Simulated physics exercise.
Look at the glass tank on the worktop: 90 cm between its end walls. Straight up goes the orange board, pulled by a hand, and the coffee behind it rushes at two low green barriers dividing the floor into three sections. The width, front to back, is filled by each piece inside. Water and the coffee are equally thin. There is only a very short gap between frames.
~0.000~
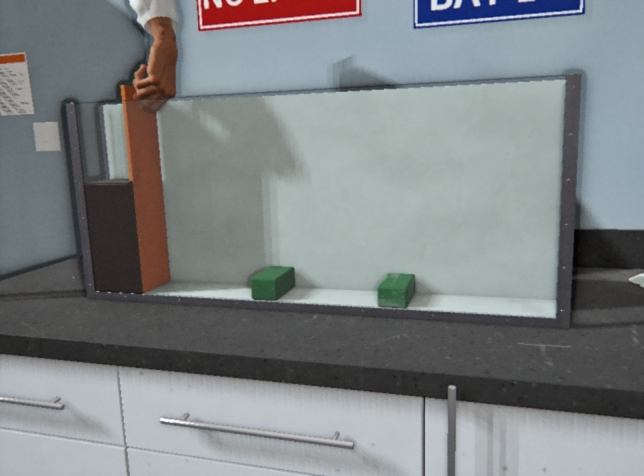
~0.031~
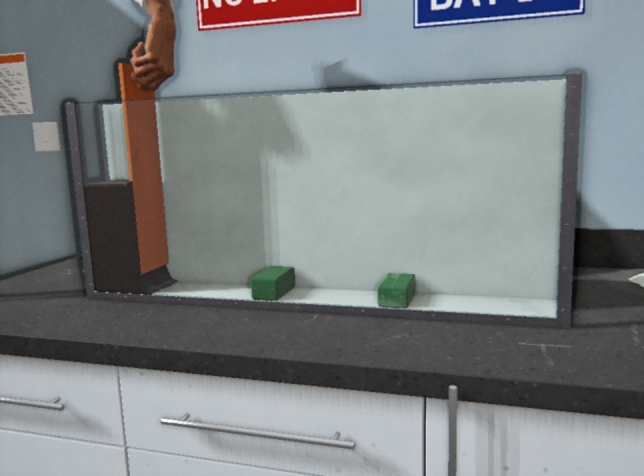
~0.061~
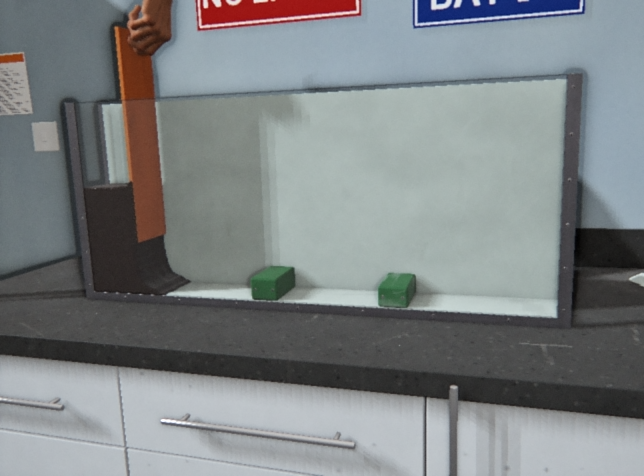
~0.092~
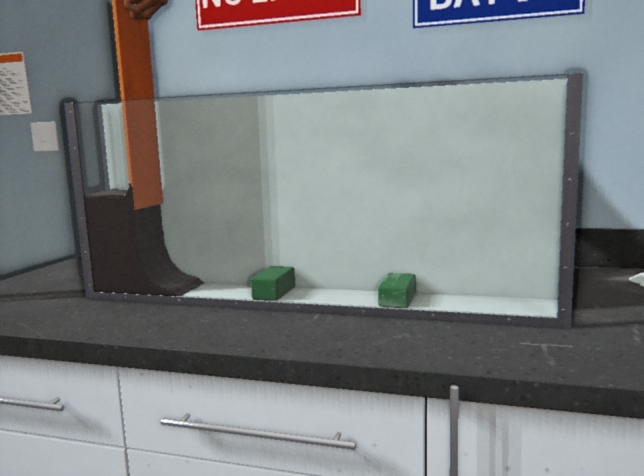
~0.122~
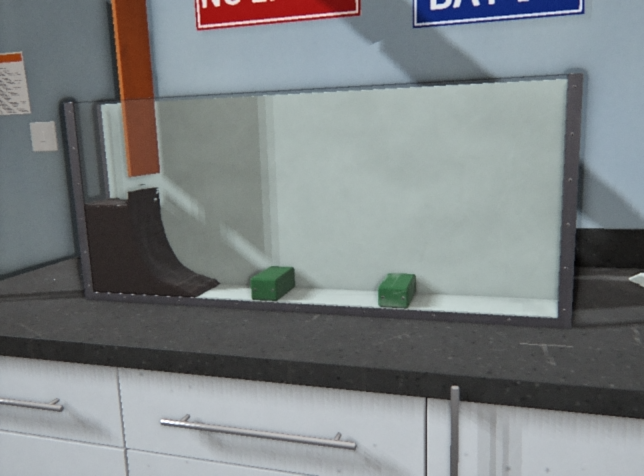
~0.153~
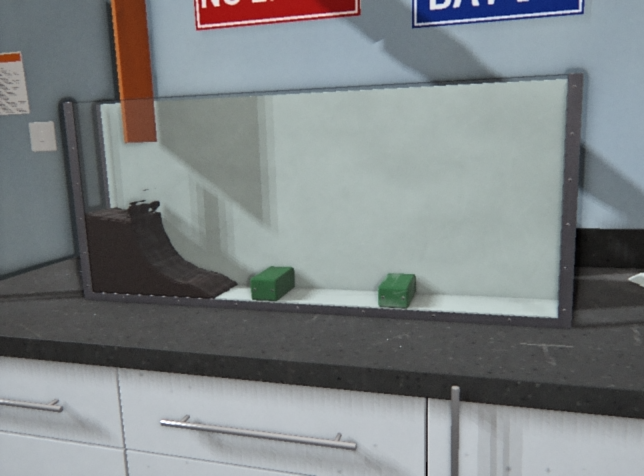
A hand pulls an orange board straight up, and dark coffee slumps rightward along the tank floor.
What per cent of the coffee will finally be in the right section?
About 26 per cent.
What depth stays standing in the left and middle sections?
The first one ends at 3.5 cm and the second at 3.0 cm.
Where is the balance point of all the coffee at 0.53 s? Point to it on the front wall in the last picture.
Centre of mass, last view: Approx. (248, 272).
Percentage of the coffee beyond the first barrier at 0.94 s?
Roughly 52 per cent.
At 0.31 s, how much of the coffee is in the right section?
Roughly 0 per cent of the liquid is there.
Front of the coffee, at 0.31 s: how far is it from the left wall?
About 44 cm.
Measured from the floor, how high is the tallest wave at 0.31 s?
Max height: Approx. 18.5 cm.
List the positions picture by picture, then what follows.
In the first picture, the surface at the left wall is at (89, 184); the front along the floor is at (139, 292); the board's lower edge is at (141, 292); the first barrier (broad) has its top at (263, 280); the second barrier (broad) has its top at (392, 289).
In the second picture, the surface at the left wall is at (88, 185); the front along the floor is at (149, 292); the board's lower edge is at (140, 273).
In the third picture, the surface at the left wall is at (89, 189); the front along the floor is at (163, 293); the board's lower edge is at (136, 241).
In the fourth picture, the surface at the left wall is at (89, 196); the front along the floor is at (178, 294); the board's lower edge is at (133, 209).
In the fifth picture, the surface at the left wall is at (89, 206); the front along the floor is at (194, 295); the board's lower edge is at (129, 176).
In the sixth picture, the surface at the left wall is at (90, 217); the front along the floor is at (213, 297); the board is clear.
Then, 0.31 s in, the shares are 90, 10 and 0 per cent from left to right.
Then, 0.53 s in, the shares are 58, 29 and 12 per cent from left to right.
Then, 0.94 s in, the shares are 47, 25 and 27 per cent from left to right.
Finally, the split from left to right is 48, 25 and 27 per cent.
